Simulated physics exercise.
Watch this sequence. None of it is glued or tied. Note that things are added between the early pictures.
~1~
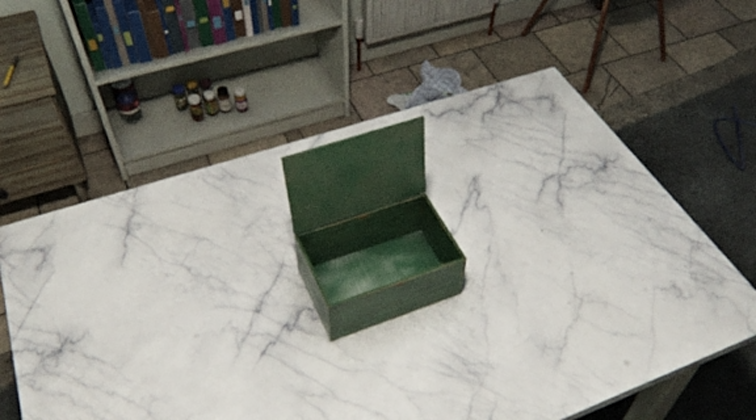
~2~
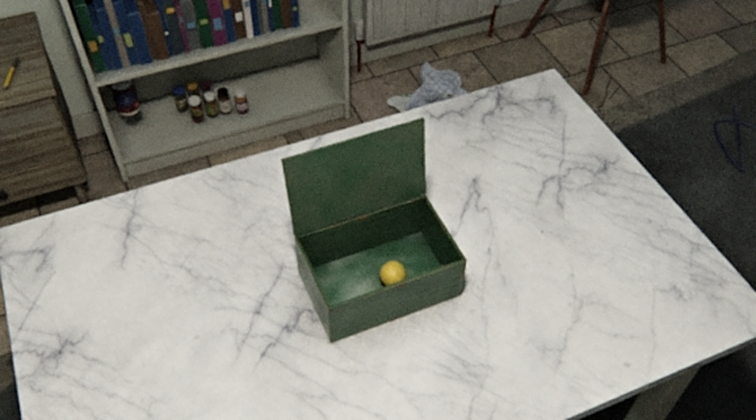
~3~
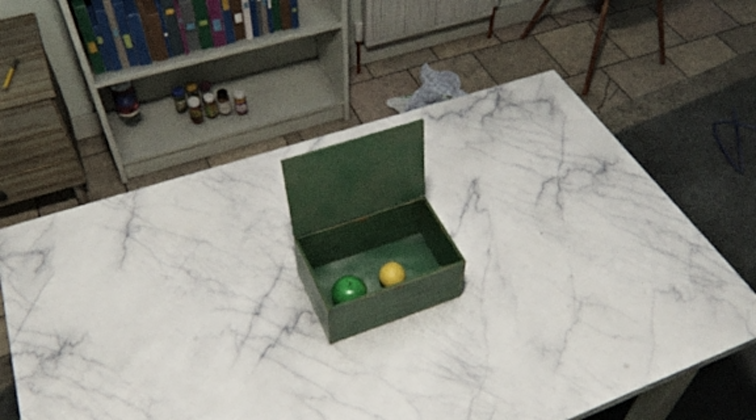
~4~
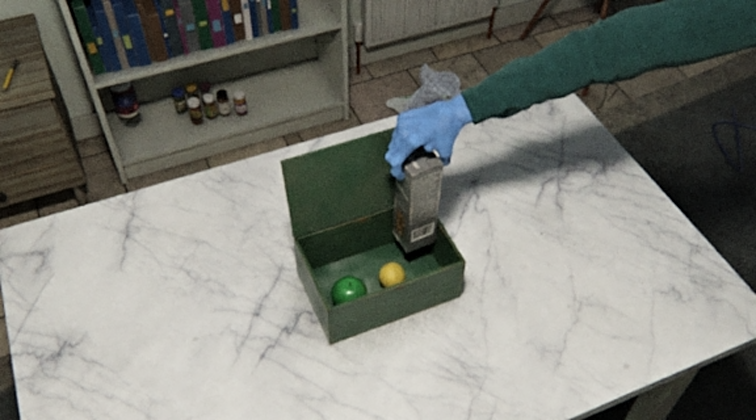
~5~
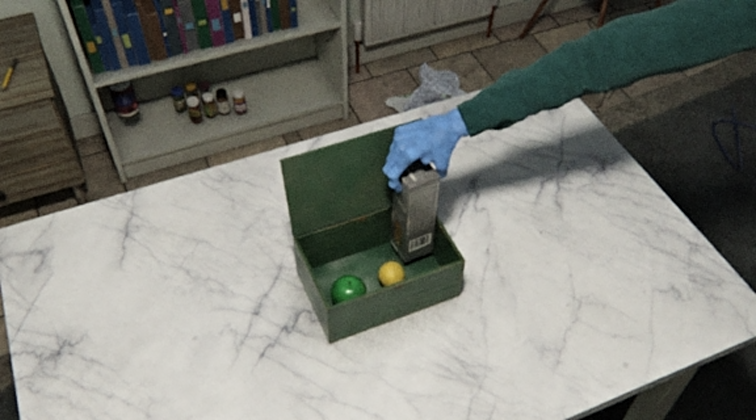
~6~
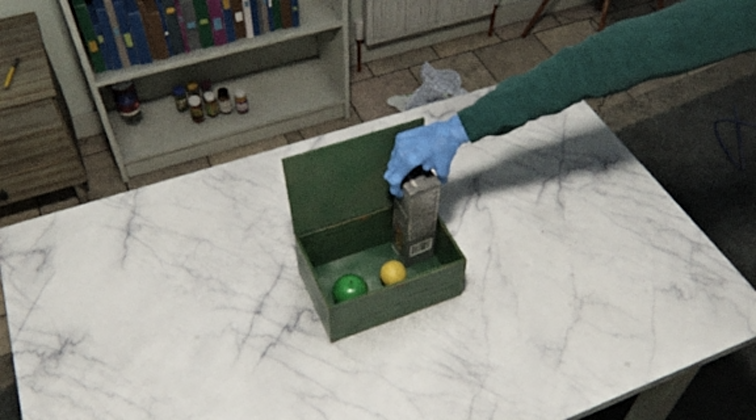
A gloved hand lowers a grey carton into a green box holding two balls.
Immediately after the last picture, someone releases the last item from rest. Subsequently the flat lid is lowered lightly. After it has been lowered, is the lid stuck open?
Yes.
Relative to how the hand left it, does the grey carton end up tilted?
It tips.
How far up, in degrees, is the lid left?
I'd put it at roughly 25°.
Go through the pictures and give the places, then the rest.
In the first picture, the last thing is not in view yet.
In the second picture, the last thing is not in view yet.
In the third picture, the last thing is not in view yet.
In the fourth picture, coming down; grey carton (417, 201).
In the fifth picture, coming down; grey carton (414, 212).
In the sixth picture, in place under the hand; grey carton (415, 217).
Then, 1.20 s on from there, lid starting down.
Then, 1.80 s on from there, lid 54° above the rim; grey carton turned 19° from how it was put near (425, 229).
Then, 2.00 s on from there, lid 33° above the rim; grey carton turned 42° from how it was put near (436, 248).
Then, 3.60 s on from there, lid 25° above the rim; grey carton turned 46° from how it was put near (433, 246).
In the end, lid 25° above the rim; toppled in the box, grey carton; the other 2 unmoved. At the end, from the last picture's camera, grey carton near (433, 246).
